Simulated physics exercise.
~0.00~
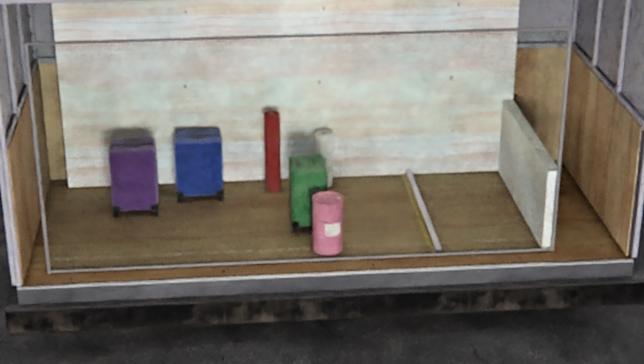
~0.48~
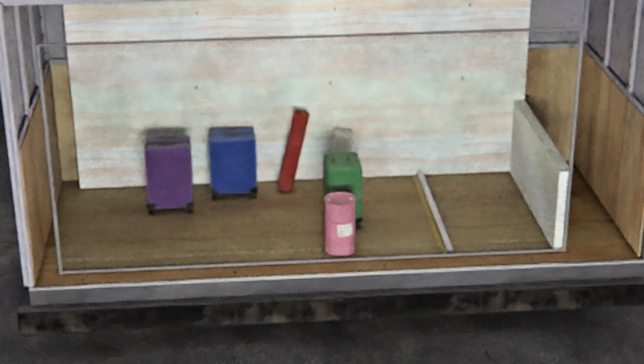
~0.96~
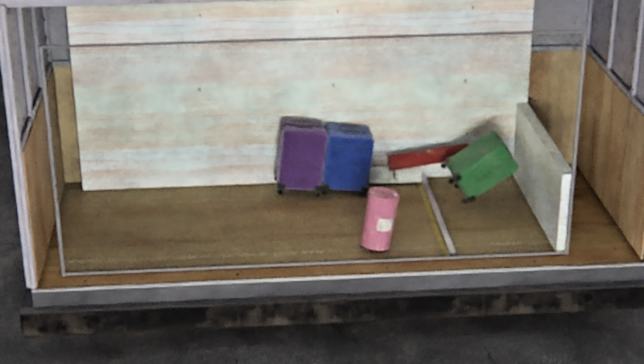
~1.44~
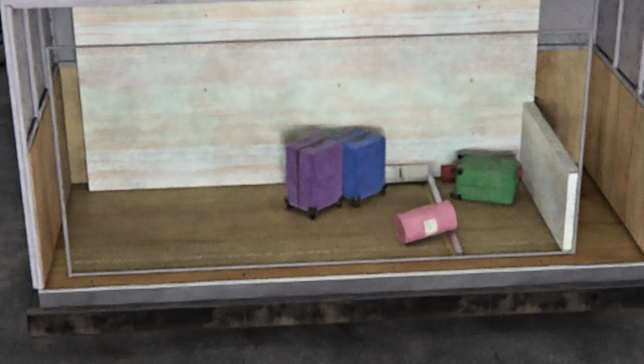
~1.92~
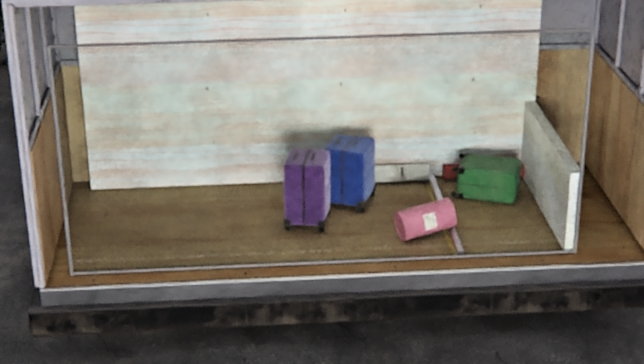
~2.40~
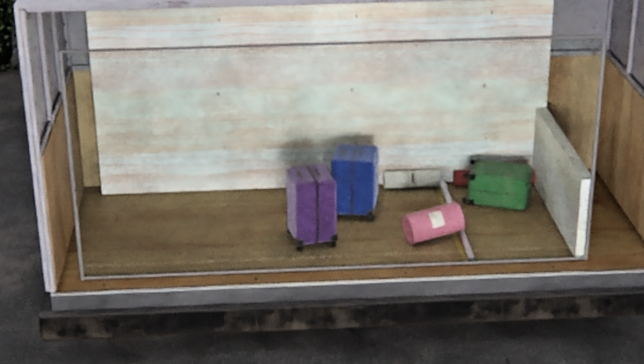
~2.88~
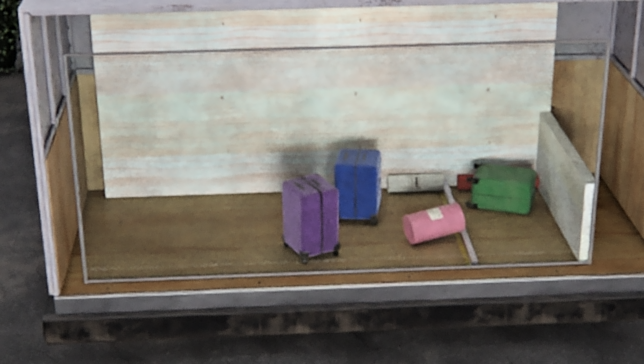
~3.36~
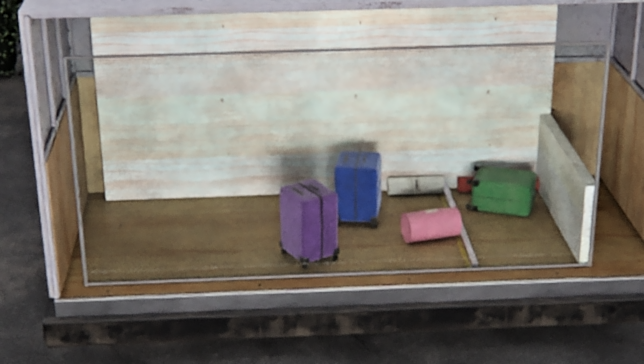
Purple and blue wheeled cases rolling right and stopping short of a yellow line, as green case and red roll topple beyond it.
